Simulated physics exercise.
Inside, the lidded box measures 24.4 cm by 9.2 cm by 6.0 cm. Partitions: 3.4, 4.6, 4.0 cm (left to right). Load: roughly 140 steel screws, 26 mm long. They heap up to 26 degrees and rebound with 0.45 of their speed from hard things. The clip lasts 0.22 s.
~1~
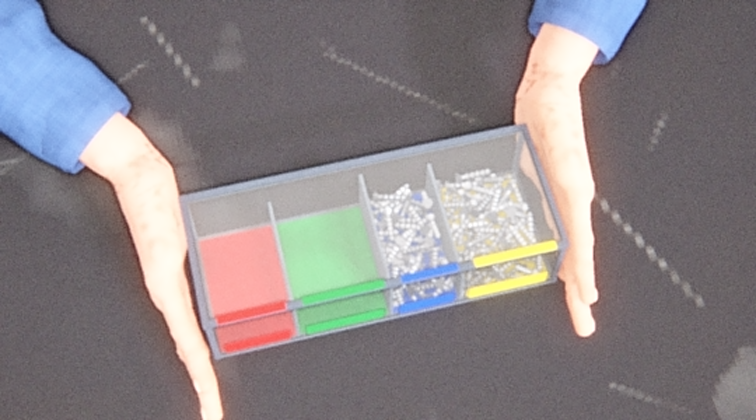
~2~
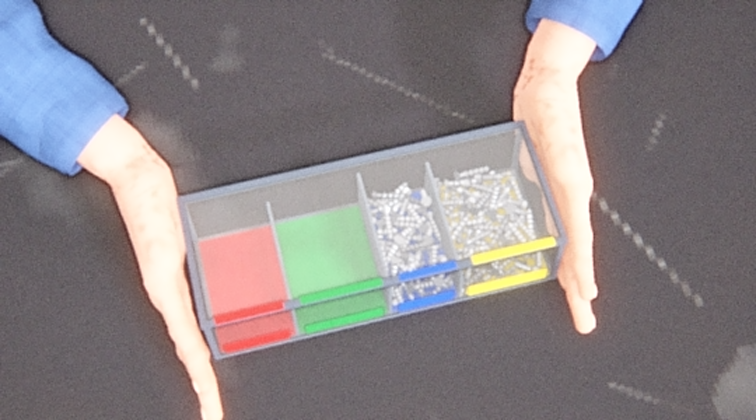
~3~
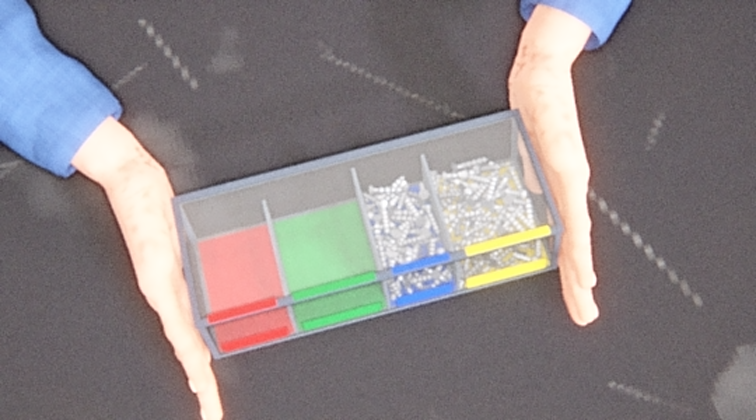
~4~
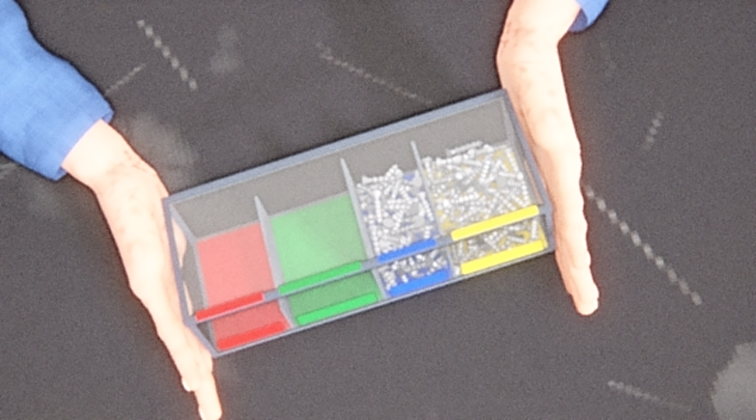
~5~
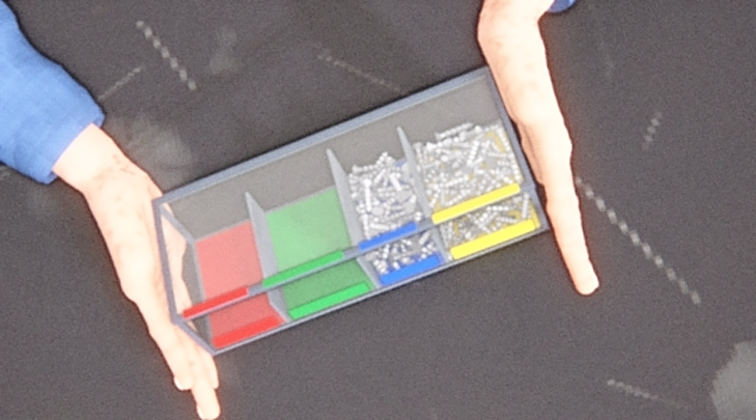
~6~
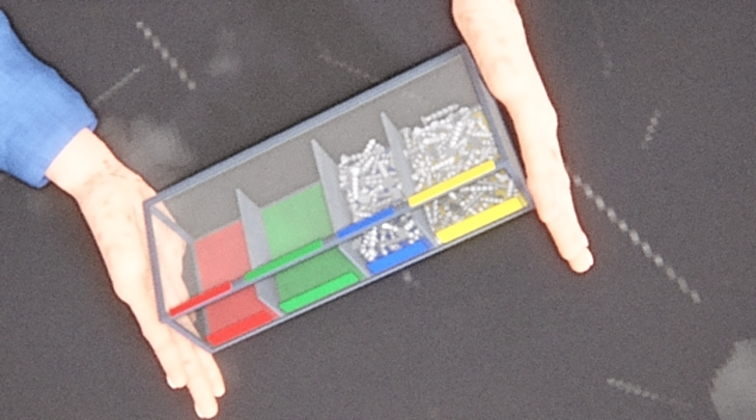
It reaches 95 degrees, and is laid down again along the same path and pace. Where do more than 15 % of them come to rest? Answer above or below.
Red below, blue above, green below, yellow above.
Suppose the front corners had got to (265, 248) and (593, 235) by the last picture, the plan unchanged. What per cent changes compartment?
In that case some 15 per cent.
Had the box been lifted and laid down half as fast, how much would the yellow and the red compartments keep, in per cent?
Yellow 40; red 5.
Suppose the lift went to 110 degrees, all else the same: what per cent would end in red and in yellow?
Red 5, yellow 30.
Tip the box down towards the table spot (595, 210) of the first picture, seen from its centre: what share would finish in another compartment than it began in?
Some 25 per cent.
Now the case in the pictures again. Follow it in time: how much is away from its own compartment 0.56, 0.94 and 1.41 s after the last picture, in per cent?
In turn: 20, 30, 30.
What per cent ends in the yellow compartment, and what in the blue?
Yellow 30; blue 65.
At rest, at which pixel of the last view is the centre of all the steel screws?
Around (408, 227).
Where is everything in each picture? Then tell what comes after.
In the first picture, box tilt 0 degrees, front corners at (208, 322) and (562, 242); blue 40 %, yellow 60 %.
In the second picture, box tilt 1 degrees, front corners at (206, 322) and (561, 239).
In the third picture, box tilt 5 degrees, front corners at (200, 321) and (556, 227), lowest corner left back.
In the fourth picture, box tilt 11 degrees, front corners at (189, 319) and (545, 206), lowest corner left back.
In the fifth picture, box tilt 17 degrees, front corners at (177, 317) and (527, 183), lowest corner left back.
In the sixth picture, box tilt 24 degrees, front corners at (165, 316) and (503, 160), lowest corner left back; blue 40 %, yellow 60 %.
Then, 0.56 s after the last picture, tilt 94 degrees; blue 55 %, green 5 %, yellow 40 %.
Then, 0.94 s after the last picture, tilt 39 degrees; blue 65 %, yellow 30 %.
Then, 1.41 s after the last picture, tilt 0 degrees; blue 65 %, yellow 30 %.
In the end, red 0 %, blue 65 %, green 0 %, yellow 30 %.
